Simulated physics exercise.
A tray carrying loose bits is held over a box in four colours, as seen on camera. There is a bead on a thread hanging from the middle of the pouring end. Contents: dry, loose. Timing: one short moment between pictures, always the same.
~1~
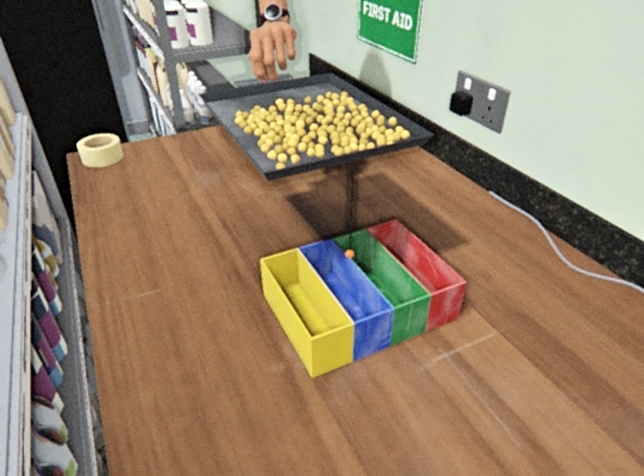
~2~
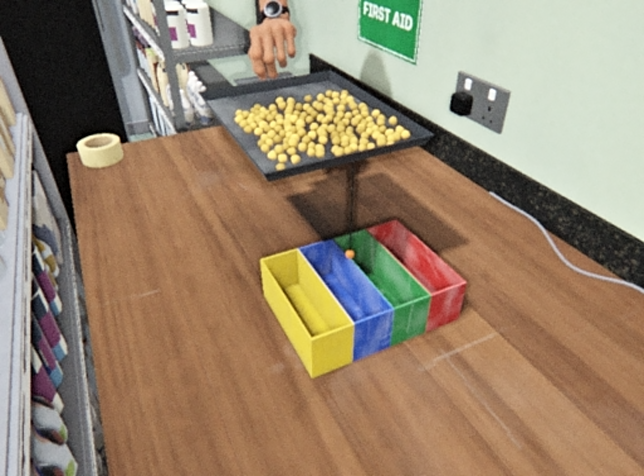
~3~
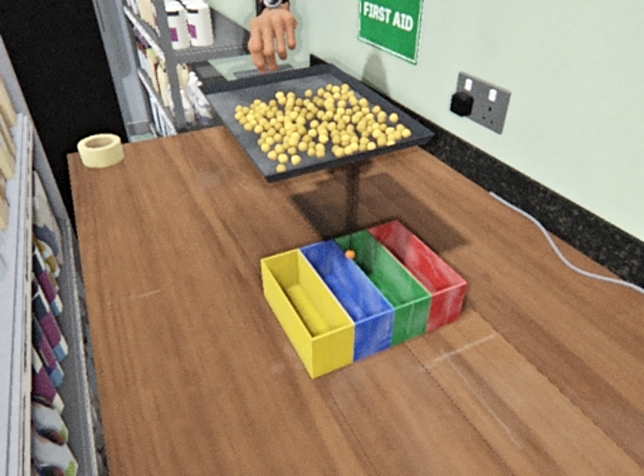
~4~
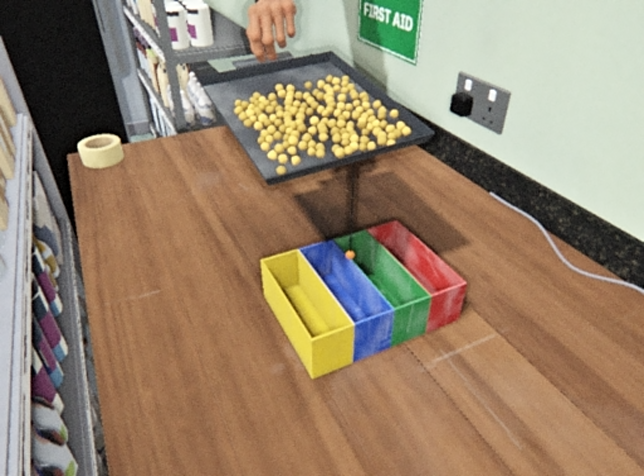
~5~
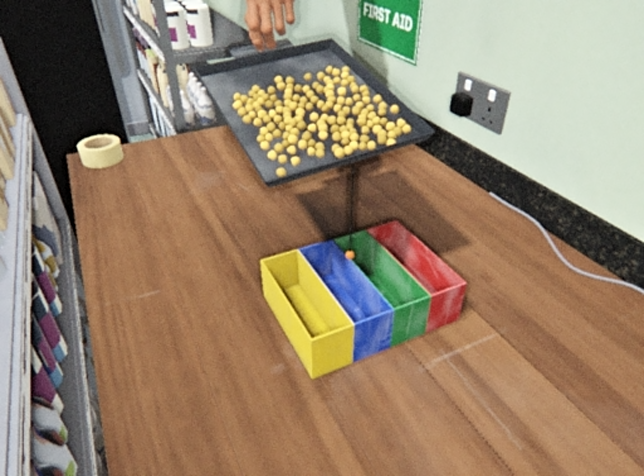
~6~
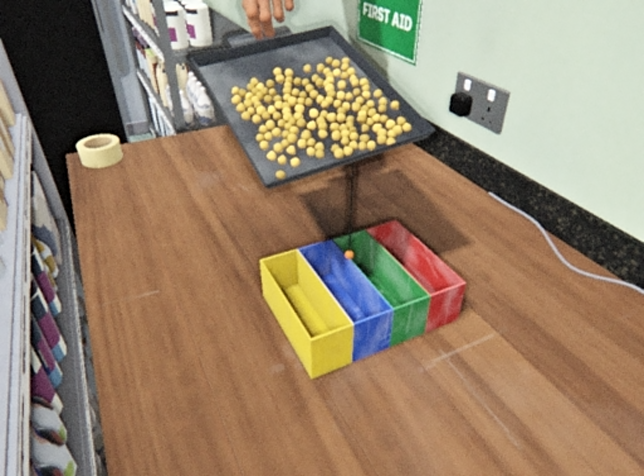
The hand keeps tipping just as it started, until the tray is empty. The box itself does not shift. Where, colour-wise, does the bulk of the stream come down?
In the yellow cell.
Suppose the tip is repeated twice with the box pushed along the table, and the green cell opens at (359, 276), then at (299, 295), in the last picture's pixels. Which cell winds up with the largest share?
For the first spot I'd say the yellow one, and for the second spot green.
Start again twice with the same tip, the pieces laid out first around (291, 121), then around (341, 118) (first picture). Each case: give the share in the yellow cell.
In order, 40 per cent then 40 per cent.
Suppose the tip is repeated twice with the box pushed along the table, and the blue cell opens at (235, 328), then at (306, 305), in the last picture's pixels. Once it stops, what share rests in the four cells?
About 80 per cent, then about 100 per cent.
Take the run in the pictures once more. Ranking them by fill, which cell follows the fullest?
The cell in blue.
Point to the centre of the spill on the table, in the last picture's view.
About (246, 354) in the last picture.
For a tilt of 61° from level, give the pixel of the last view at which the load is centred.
Look about (312, 159) in the last picture.
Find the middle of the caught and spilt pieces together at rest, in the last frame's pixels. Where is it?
It settles centred around (313, 333).
Soon after the last picture, tray tipped steeply; most on the tray; a stray few in the yellow cell; a small part falling or outside the box.
A little later, tray tipped past a quarter turn; about a third in the yellow cell; about a quarter in the blue cell; a small part in the green cell; about a third falling or outside the box.
Later still, tray tipped past a quarter turn; about a third in the yellow cell; about a quarter in the blue cell; a small part in the green cell; about a third falling or outside the box.
At rest, tray tipped past a quarter turn; about a third in the yellow cell; about a quarter in the blue cell; a small part in the green cell; none in the red cell; about a third outside the box.
